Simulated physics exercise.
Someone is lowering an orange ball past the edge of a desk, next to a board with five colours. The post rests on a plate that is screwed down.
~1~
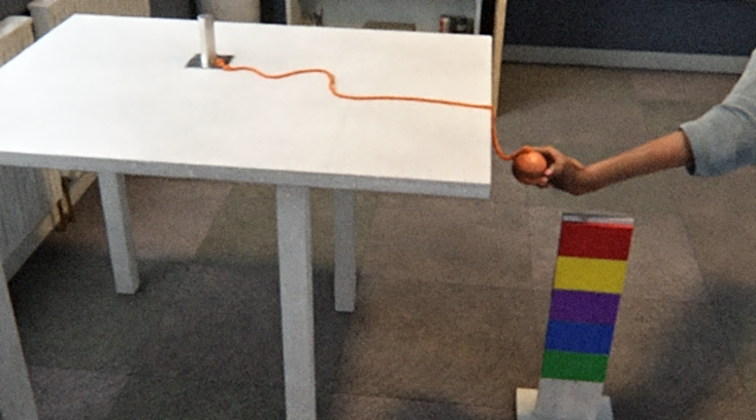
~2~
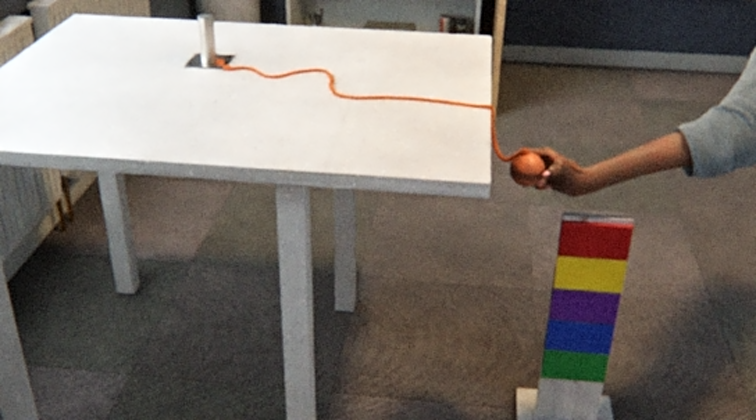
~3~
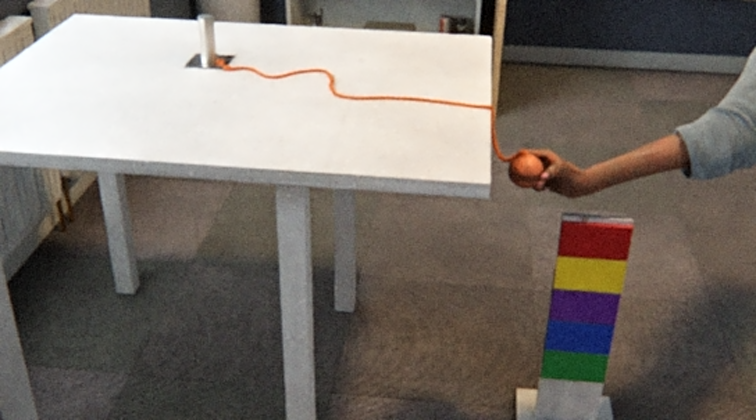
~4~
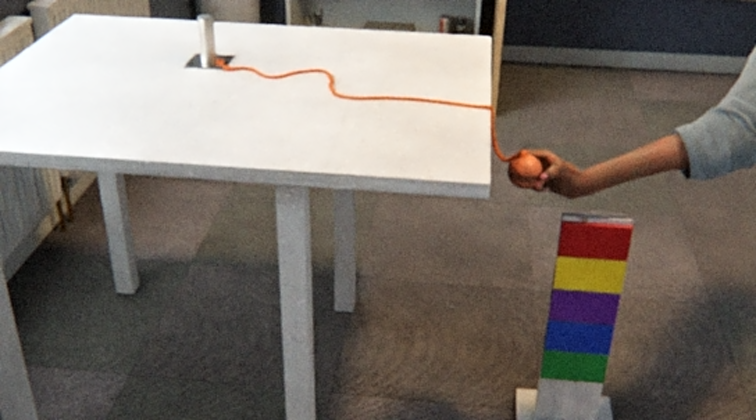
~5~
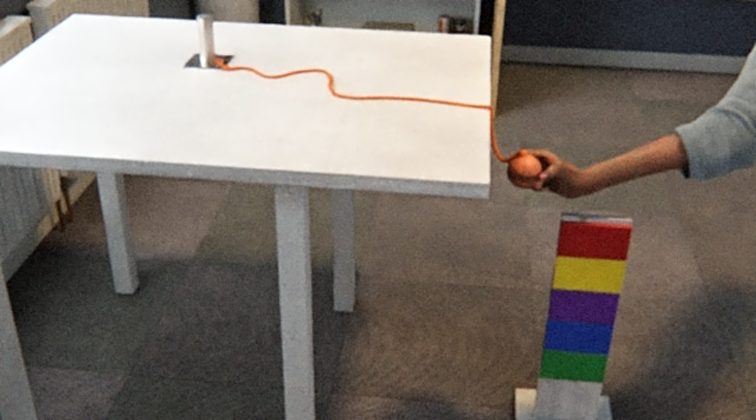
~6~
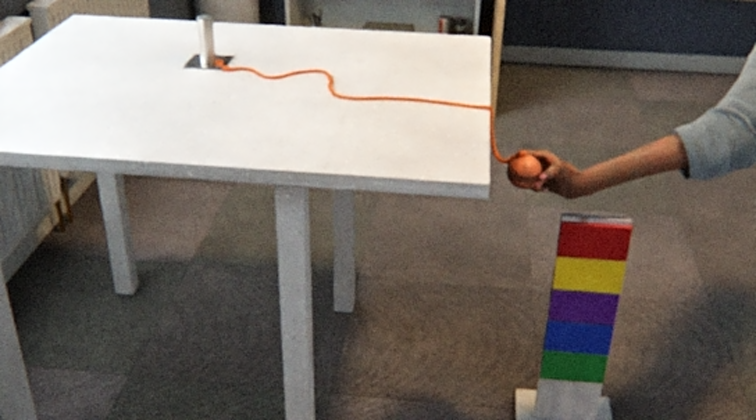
To begin with, a hand at the right holds an orange ball just beyond the edge of a white table, with an orange cord running from it across the tabletop to a small post. Beside the table stands a colour-banded column. The hand keeps holding the ball, and almost nothing moves throughout.
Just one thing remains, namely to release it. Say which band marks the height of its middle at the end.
The yellow band marks it.
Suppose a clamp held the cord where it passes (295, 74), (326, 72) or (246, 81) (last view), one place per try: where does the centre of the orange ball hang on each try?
Near (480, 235), then (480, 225), then (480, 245).
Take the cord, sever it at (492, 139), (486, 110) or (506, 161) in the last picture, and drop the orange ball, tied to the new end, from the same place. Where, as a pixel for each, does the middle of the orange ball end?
Try 1: About (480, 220). Try 2: About (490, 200). Try 3: About (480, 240).
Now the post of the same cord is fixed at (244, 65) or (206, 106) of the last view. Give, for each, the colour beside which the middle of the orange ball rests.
Answer, in order: Purple, purple.
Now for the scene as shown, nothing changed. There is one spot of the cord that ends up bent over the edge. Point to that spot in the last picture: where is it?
It sits at about (412, 100).
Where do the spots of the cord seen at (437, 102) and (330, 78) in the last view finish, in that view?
I'd say about (489, 130) for one and about (372, 84) for the other.
Early on, ball near (507, 266); level with yellow.
Midway, ball near (452, 242); level with yellow.
Near the end, ball near (486, 260); level with yellow.
Finally, ball near (482, 257); level with yellow. Its middle rests at the yellow band.
